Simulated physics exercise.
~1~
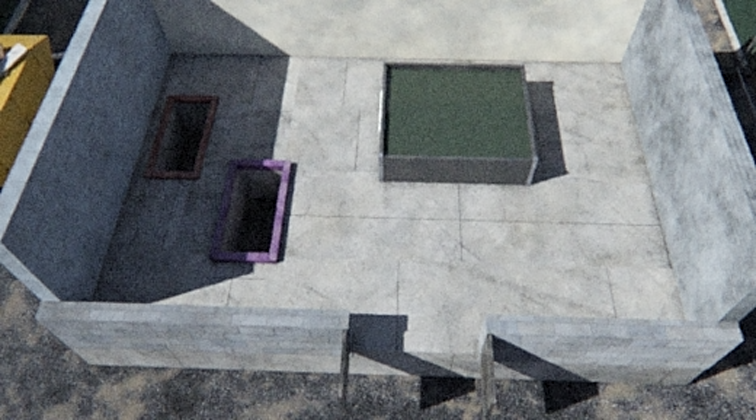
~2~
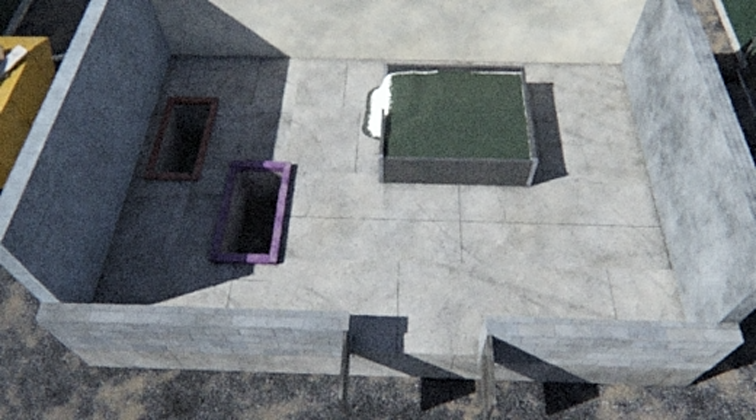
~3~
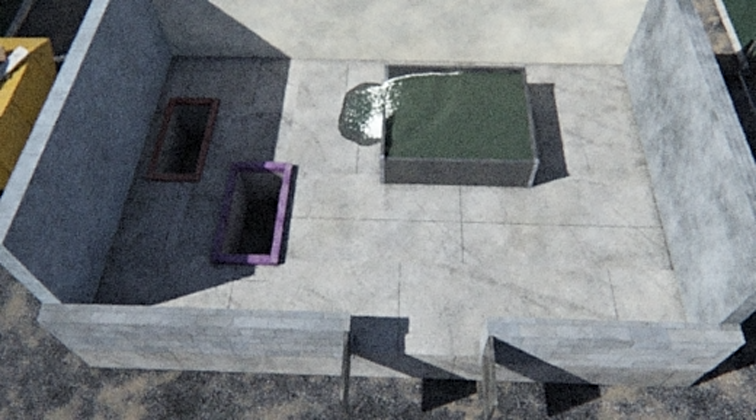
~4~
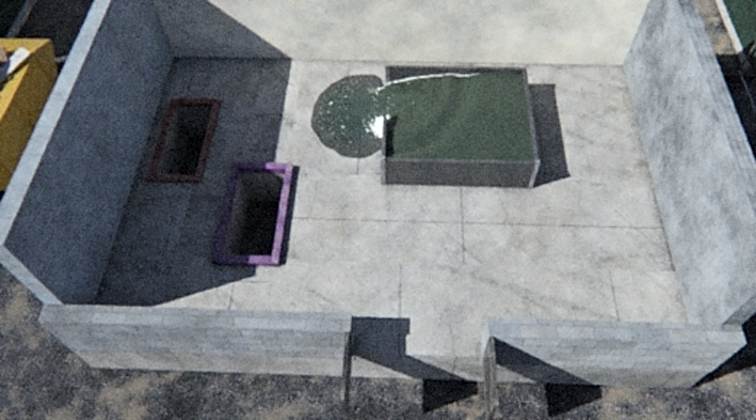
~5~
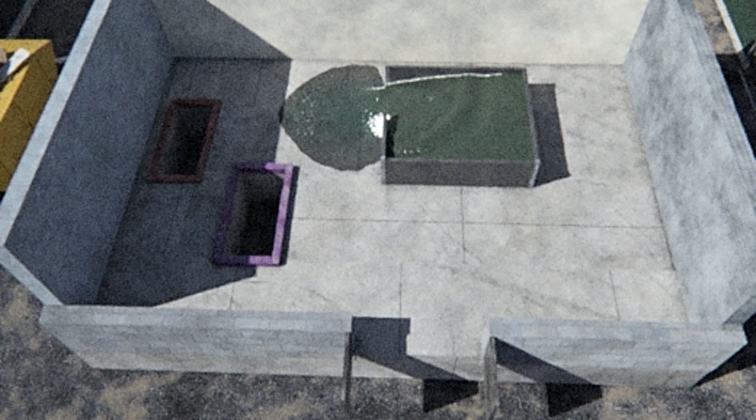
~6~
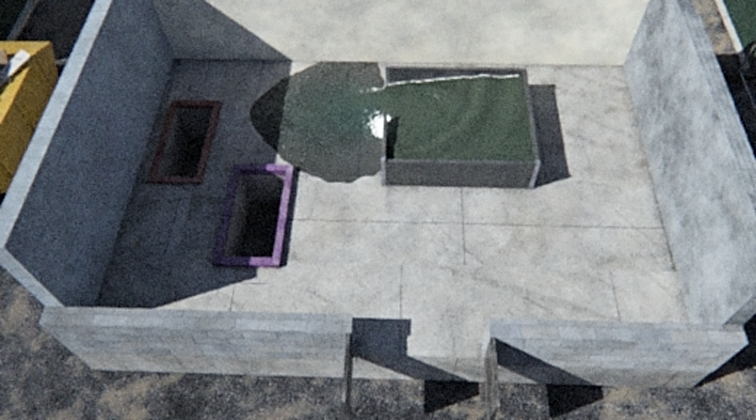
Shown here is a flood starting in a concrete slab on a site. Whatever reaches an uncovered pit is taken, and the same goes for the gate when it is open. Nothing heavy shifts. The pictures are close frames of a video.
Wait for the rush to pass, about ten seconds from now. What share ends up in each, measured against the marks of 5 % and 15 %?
Measured against the marks, the gate ends up with less than 5 %; the red pit ends up with more than 15 %; the purple pit ends up with less than 5 %.
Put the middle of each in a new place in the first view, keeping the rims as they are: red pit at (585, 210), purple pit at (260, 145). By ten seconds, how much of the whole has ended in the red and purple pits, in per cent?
Red 0%, purple 12%.
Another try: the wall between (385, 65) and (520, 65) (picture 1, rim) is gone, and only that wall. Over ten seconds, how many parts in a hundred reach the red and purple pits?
The red pit takes 10 per cent and the purple pit 0 per cent.
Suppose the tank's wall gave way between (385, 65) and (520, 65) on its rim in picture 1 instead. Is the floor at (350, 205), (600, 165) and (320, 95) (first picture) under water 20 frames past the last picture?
Result, in sequence: Untouched by the flood; inundated; inundated.
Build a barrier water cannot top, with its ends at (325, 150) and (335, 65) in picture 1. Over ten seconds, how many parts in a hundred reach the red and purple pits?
Red 0 %, purple 0 %.
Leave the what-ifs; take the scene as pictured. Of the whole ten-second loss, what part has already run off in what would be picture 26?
It works out at roughly 40 per cent.
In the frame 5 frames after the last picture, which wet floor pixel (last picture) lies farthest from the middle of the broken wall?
My best guess is about (167, 85).
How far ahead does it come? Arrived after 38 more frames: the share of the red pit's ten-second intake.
Share at that point: Close to 80 in a hundred.
A moment on, water covers 20 % of the floor; the gate 0 %, the red pit 1 %, the purple pit 0 %.
Next, water covers 25 % of the floor; the gate 0 %, the red pit 4 %, the purple pit 0 %.
Then, water covers 25 % of the floor; the gate 0 %, the red pit 14 %, the purple pit 0 %.
Later, water covers 40 % of the floor; the gate 0 %, the red pit 27 %, the purple pit 0 %.
In the end, water covers 60 % of the floor; the gate 0 %, the red pit 33 %, the purple pit 0 %.
